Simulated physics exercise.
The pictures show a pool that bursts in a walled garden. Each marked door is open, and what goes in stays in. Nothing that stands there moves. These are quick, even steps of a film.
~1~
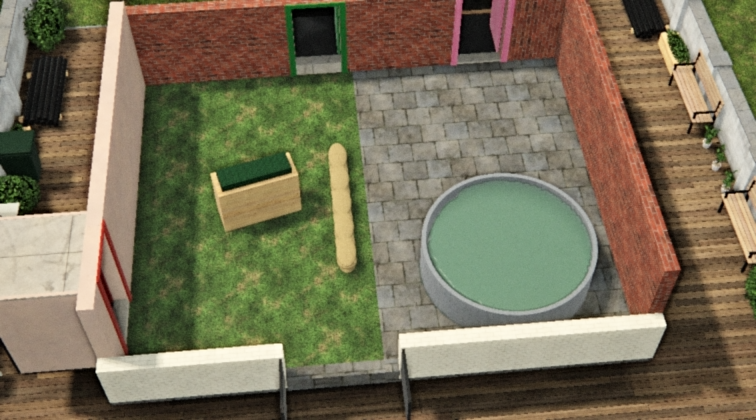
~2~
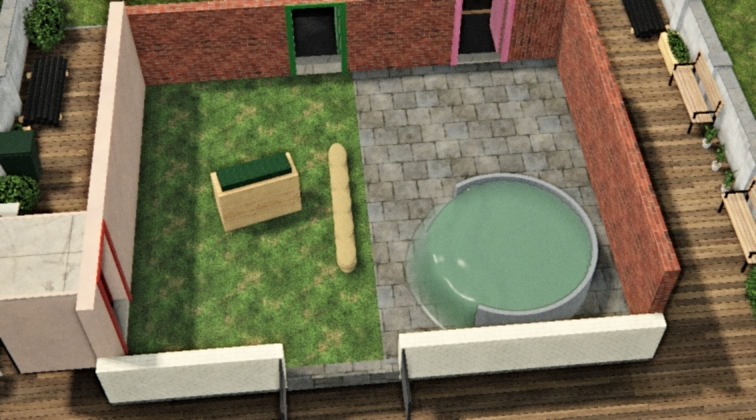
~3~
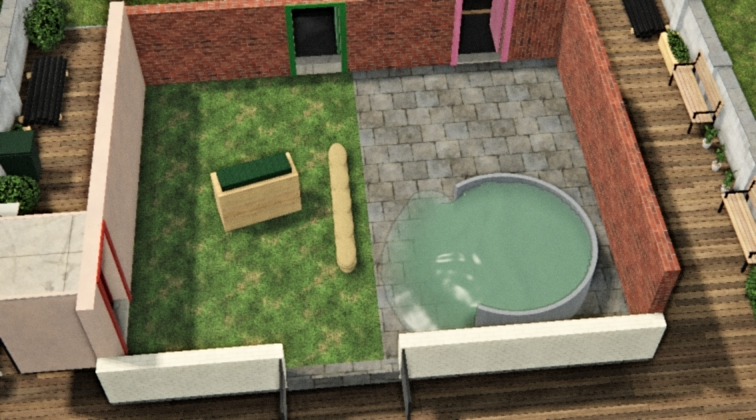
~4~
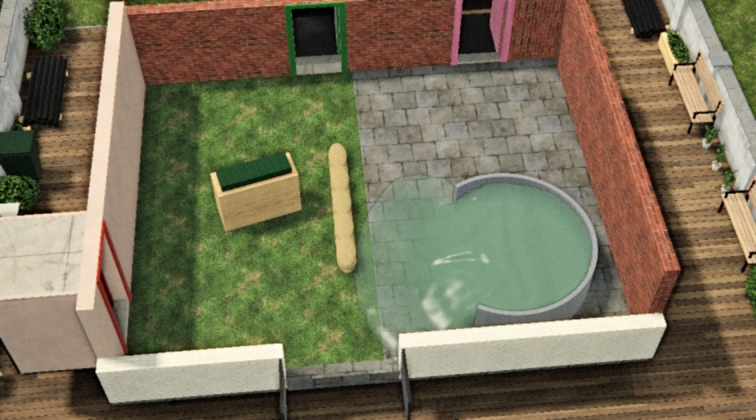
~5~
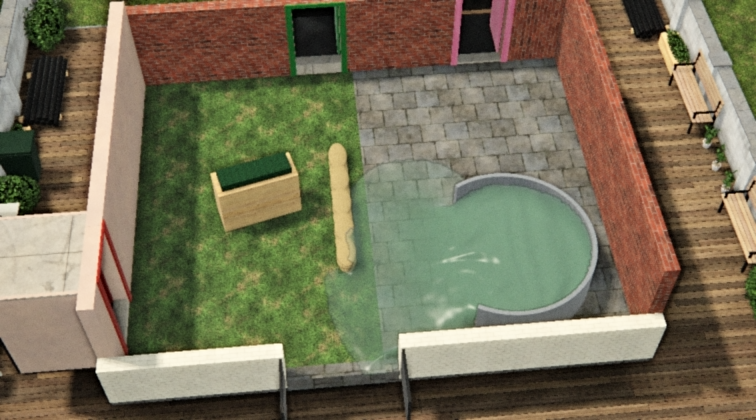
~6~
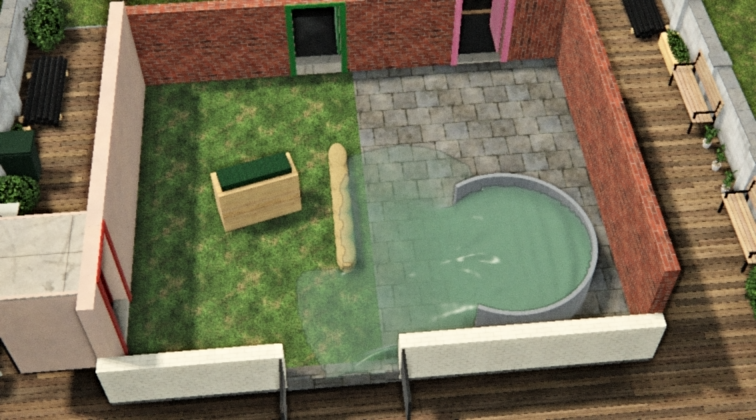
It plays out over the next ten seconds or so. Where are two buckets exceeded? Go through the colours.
In the end: The pink door lets in a lot; the red door lets in a lot; the green door admits no more than that.
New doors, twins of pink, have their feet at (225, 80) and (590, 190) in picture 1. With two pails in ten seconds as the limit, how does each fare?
One after the other: Lets more in, is under.
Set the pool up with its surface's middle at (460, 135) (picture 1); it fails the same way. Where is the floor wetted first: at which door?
It is the door marked green.
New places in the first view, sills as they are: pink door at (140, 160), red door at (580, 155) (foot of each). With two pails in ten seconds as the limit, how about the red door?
My reading: The red door stays under.
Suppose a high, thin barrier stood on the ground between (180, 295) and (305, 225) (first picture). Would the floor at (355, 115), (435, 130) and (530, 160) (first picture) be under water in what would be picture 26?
In turn: Awash, flooded, free of water.
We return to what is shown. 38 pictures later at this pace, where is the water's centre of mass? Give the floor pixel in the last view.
Close to (341, 211).
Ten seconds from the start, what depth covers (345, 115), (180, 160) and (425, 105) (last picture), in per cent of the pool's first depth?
Roughly 8, 14 and 8 per cent, in turn.
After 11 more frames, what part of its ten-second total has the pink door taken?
Near 0 in a hundred.
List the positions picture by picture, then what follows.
In the first picture, the pool at (509, 243) is whole and still.
In the second picture, water pours out at (425, 264) and has run to a hidden place.
In the third picture, water pours out at (425, 266) and has run to (431, 193).
In the fourth picture, water pours out at (425, 267) and has run to (422, 179).
In the fifth picture, water pours out at (425, 268) and has run to (394, 166).
In the sixth picture, water pours out at (425, 268) and has run to (348, 162).
A moment on, water covers 30 % of the floor; the pink door not reached, the red door not reached, the green door not reached.
Next, water covers 45 % of the floor; the pink door not reached, the red door not reached, the green door wet at the sill, nothing in.
Then, water covers 65 % of the floor; the pink door wet at the sill, nothing in, the red door over two buckets in, the green door wet at the sill, nothing in.
Later, water covers 90 % of the floor; the pink door over two buckets in, the red door far over two buckets in, the green door wet at the sill, nothing in.
In the end, water covers 95 % of the floor; the pink door over two buckets in, the red door far over two buckets in, the green door wet at the sill, nothing in.
